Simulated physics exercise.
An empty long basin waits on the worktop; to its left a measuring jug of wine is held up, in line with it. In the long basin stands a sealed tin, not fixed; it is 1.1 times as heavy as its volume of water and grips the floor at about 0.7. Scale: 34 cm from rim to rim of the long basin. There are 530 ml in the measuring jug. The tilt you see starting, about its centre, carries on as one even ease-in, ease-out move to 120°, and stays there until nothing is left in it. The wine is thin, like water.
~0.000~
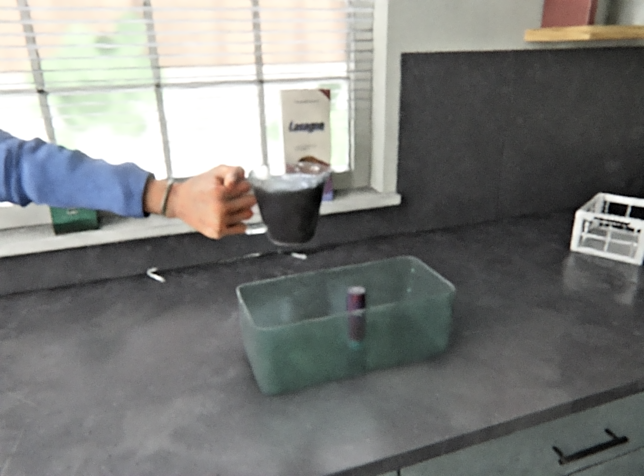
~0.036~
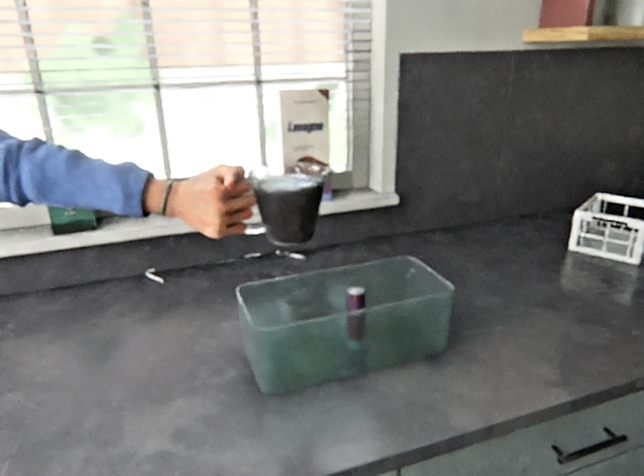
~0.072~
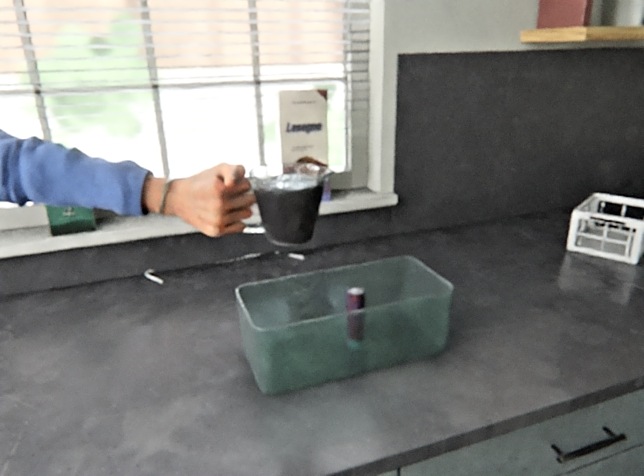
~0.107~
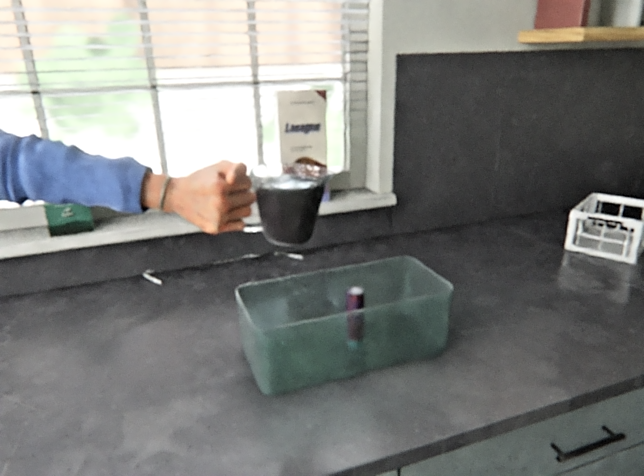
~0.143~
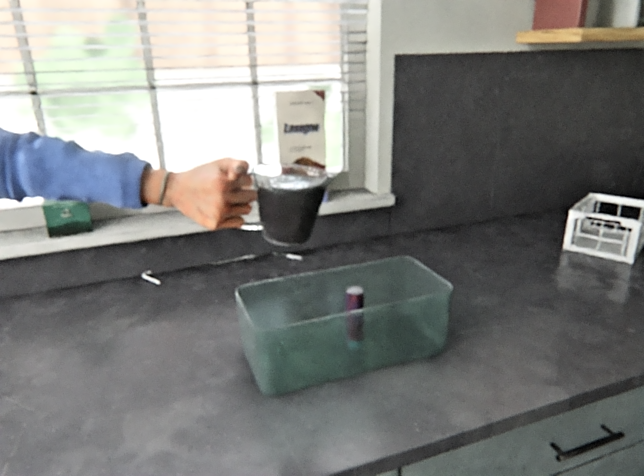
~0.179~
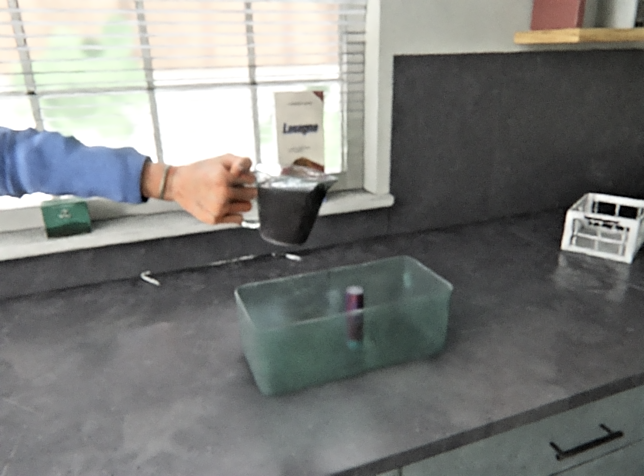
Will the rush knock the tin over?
It remains upright.
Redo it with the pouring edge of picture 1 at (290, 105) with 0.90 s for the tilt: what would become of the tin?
Then it topples.
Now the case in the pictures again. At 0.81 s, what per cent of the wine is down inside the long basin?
Near 88 in a hundred.
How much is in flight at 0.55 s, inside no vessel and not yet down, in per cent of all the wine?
About 32 per cent.
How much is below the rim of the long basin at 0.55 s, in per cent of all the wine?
Some 12 per cent.
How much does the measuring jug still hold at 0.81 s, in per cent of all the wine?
Near 3 in a hundred.
Then, 0.55 s in, the tilt is 80° and 57 per cent is still to pour; the tin stands where it began.
Then, 0.81 s in, the tilt is 117° and 3 per cent is still to pour; the tin stands where it began.
Then, 1.10 s in, the tilt is 120° and 0 per cent is still to pour; the tin stands 1 cm from where it began.
Then, 1.40 s in, the tilt is 120° and 0 per cent is still to pour; the tin stands 1 cm from where it began.
Finally, the tin stands 1 cm from where it began.
